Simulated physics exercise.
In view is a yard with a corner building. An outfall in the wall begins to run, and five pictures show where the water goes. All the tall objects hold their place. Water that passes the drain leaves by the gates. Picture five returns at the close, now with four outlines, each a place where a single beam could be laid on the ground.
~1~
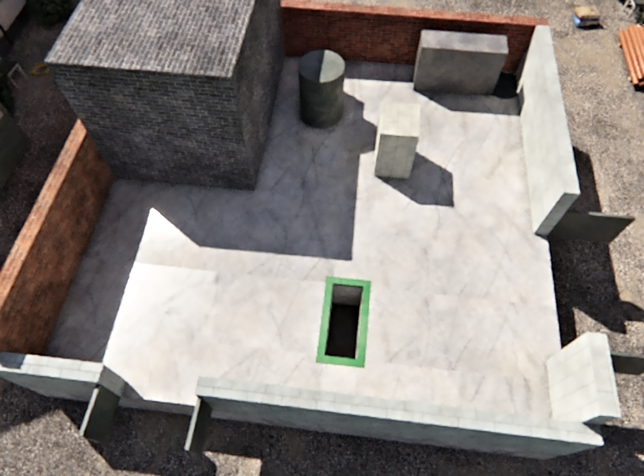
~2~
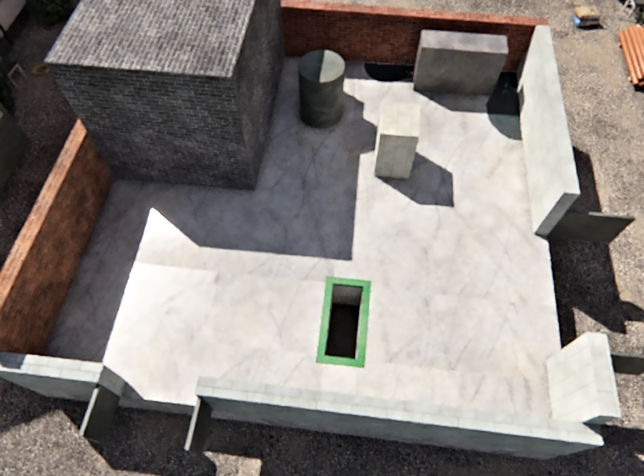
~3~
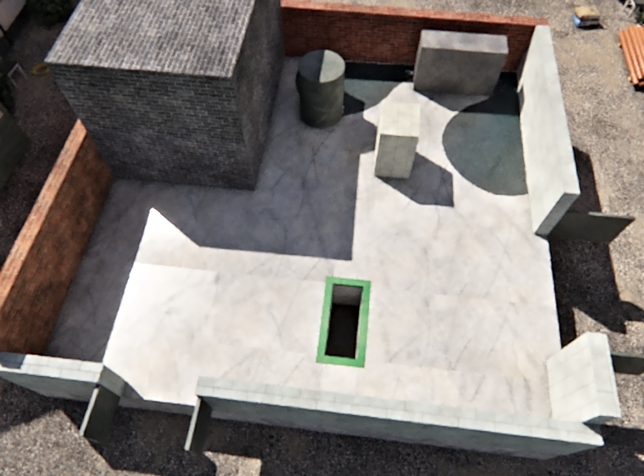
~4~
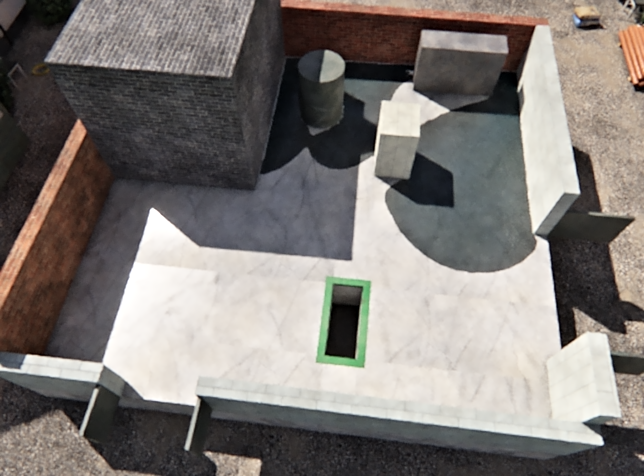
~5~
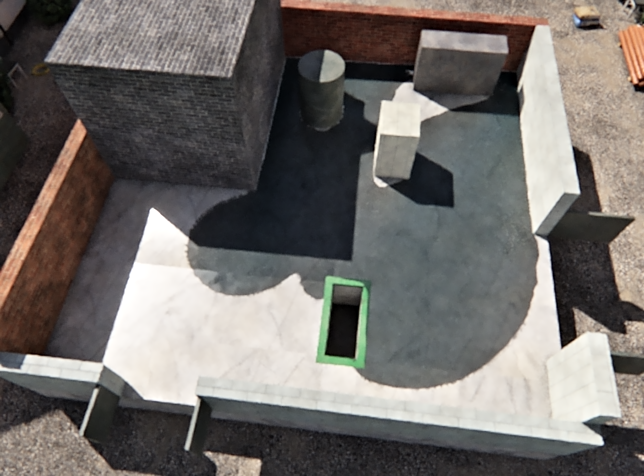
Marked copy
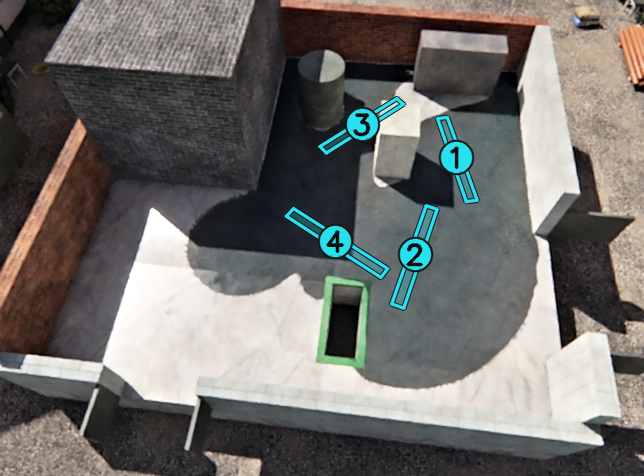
In a walled yard, dark water spreads from the back corner and reaches the green-edged drain.
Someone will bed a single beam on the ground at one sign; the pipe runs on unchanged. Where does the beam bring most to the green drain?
Position 3 does it best.
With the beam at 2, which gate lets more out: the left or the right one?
The left gate.
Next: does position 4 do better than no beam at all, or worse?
Position 4 is worse.
On the marked copy, 1 from (442, 117) to (471, 200); 2 from (397, 306) to (431, 207); 3 from (323, 149) to (400, 101); 4 from (289, 212) to (384, 273).
For position 1, about 13 % of the stream runs into the green drain, about 85 % out by the gates.
For position 2, about 16 % of the stream runs into the green drain, about 82 % out by the gates.
For position 3, about 22 % of the stream runs into the green drain, about 75 % out by the gates.
For position 4, about 14 % of the stream runs into the green drain, about 83 % out by the gates.
